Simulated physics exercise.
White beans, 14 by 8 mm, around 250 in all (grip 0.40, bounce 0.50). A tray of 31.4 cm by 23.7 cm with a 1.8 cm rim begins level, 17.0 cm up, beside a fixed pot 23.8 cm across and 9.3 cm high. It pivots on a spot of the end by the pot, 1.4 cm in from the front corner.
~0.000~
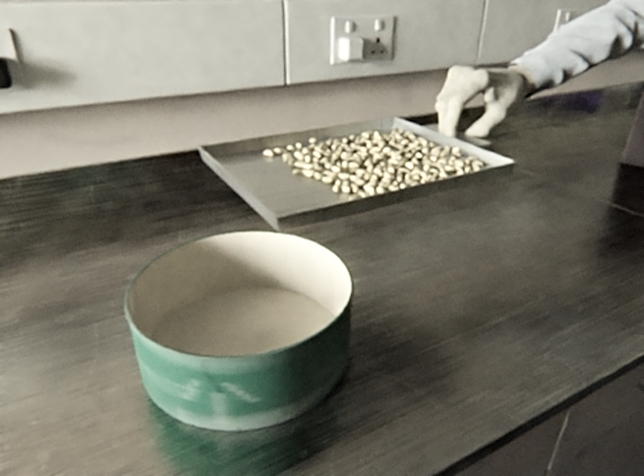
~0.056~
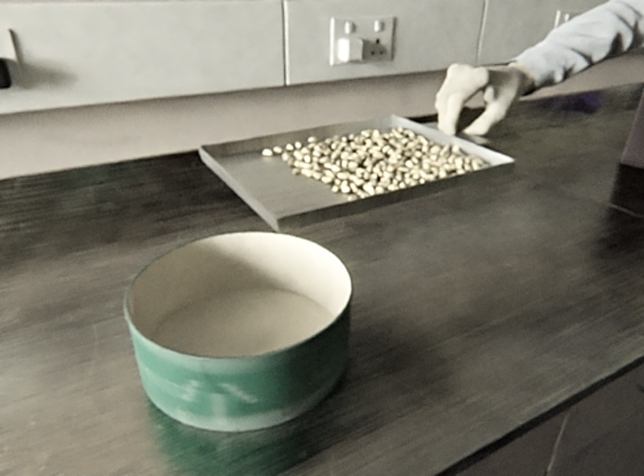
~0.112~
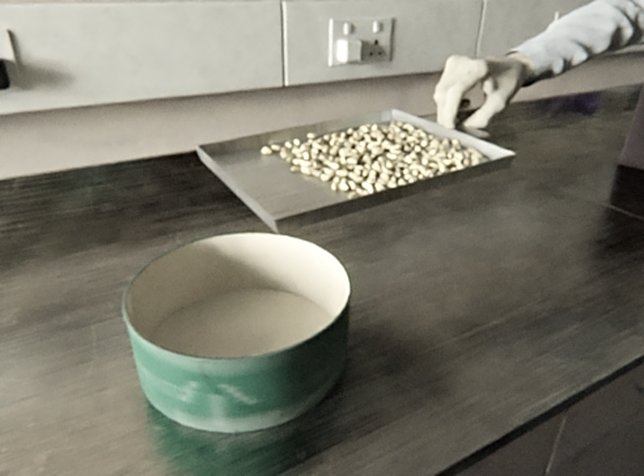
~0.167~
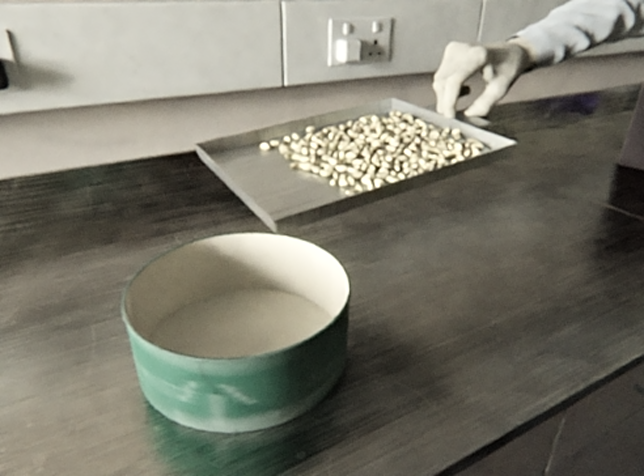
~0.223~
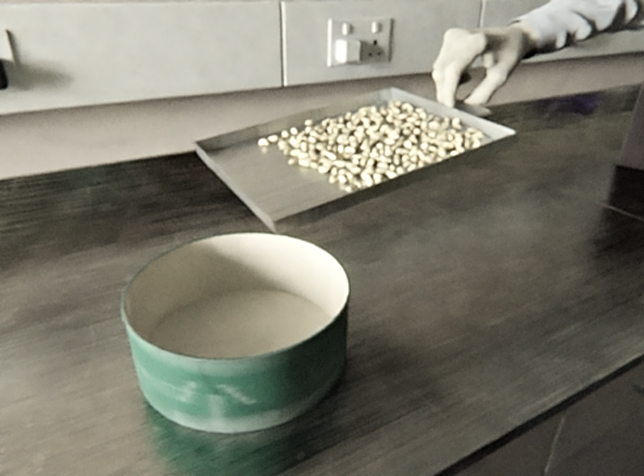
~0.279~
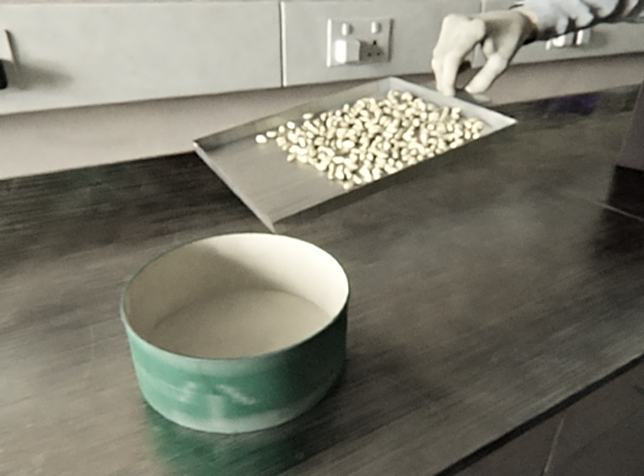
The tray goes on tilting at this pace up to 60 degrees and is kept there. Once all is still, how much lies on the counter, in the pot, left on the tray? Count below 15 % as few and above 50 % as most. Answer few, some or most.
On the counter: Few; in the pot: Some; left on the tray: Most.
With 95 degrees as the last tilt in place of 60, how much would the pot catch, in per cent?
In that case some 95 per cent.
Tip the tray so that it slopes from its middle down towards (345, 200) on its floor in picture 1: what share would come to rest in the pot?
About 30 per cent.
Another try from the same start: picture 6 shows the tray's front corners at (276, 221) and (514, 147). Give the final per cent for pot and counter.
Pot 10, counter 10.
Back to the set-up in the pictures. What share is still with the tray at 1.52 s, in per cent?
Some 70 per cent of the load.
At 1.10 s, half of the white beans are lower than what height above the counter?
About 22 cm.
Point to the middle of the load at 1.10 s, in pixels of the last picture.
At about (250, 177).
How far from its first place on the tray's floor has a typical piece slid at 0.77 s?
Roughly 7 cm.
Then, at 0.77 s, tilt 34 degrees; the tray holds 100 %, the pot 0 %.
Then, at 1.10 s, tilt 50 degrees; the tray holds 90 %, the pot 0 %.
After 1.52 s, tilt 60 degrees; the tray holds 70 %, the pot 25 %.
By 2.8 s all is still; counter 0 %, pot 35 %, tray 65 %.
